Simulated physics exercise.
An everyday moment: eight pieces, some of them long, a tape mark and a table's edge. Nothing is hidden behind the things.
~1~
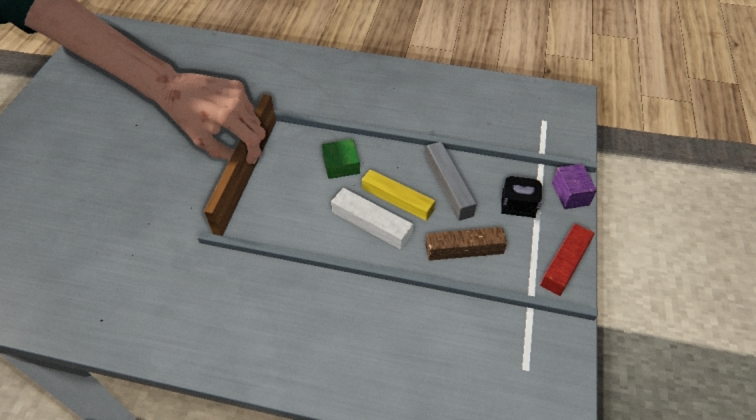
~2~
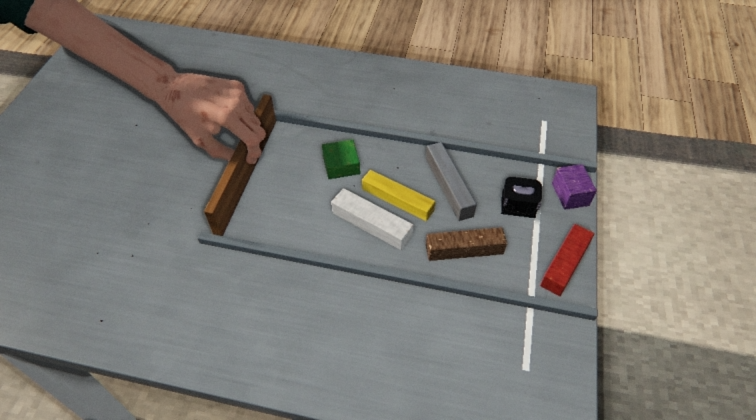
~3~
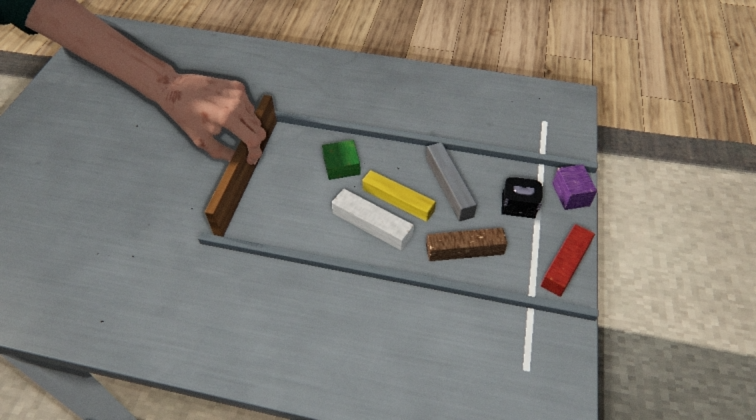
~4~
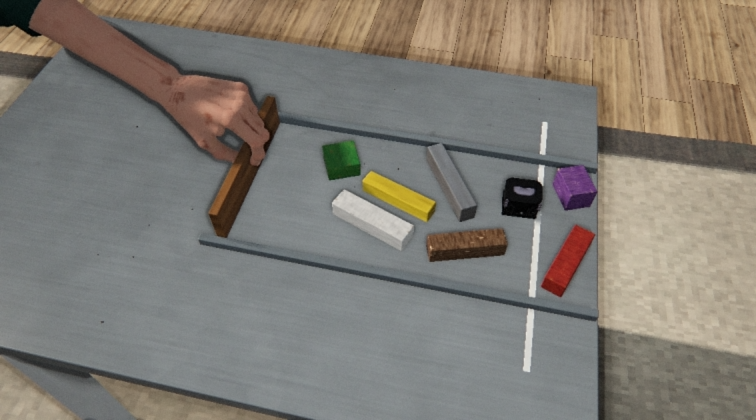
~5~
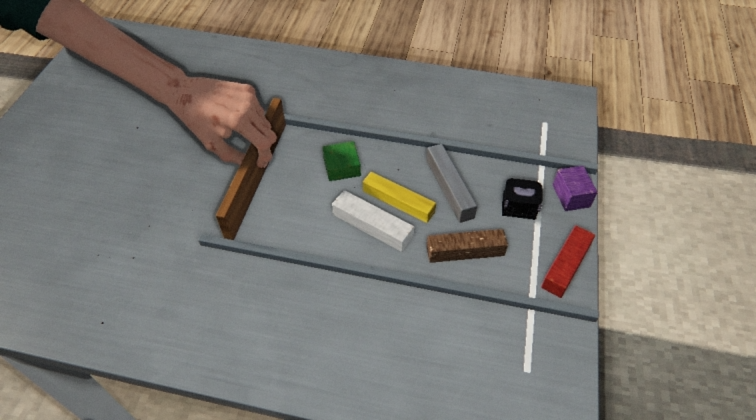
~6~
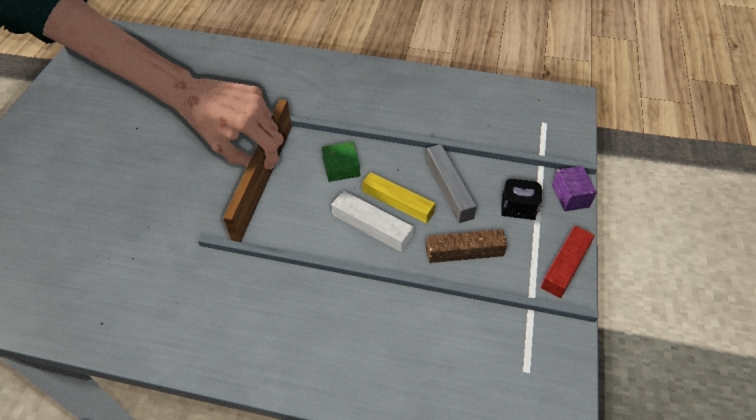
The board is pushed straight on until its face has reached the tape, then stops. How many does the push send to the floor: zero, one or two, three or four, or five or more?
Here the number that fall off is three or four.
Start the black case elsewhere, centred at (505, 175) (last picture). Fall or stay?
From there it goes over.
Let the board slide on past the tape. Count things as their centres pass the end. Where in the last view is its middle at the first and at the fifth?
At (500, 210) for the first, at (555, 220) for the fifth.
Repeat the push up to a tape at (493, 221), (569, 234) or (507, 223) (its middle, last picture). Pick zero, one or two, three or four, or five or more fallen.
Taking them in turn, no fall at all; five or over; 1 or 2.
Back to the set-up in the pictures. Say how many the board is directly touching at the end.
The number is 3.
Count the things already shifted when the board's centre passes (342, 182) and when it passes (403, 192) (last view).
The counts are 3 and 5.
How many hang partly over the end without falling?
It comes to 2.
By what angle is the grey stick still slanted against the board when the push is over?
Near 0 degrees.
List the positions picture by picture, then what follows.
Purple block (574, 187); red bar (568, 259); black case (521, 197); board (244, 162); tape (537, 227), in the first frame.
Red bar (568, 259); white bar (372, 219), in the second frame.
Black case (521, 198); grey stick (450, 181), in the third frame.
Purple block (574, 188); brown bar (466, 245), in the fourth frame.
Red bar (569, 261); yellow stick (399, 197), in the fifth frame.
Purple block (574, 189); red bar (568, 261); black case (521, 199); board (261, 168); tape (537, 228), in the sixth frame.
Early on, none off yet; purple block at rest near (574, 189); red bar at rest near (568, 261); black case at rest near (521, 199).
Finally, the number that fall off is three or four; lost, brown bar, black case, red bar and purple block.
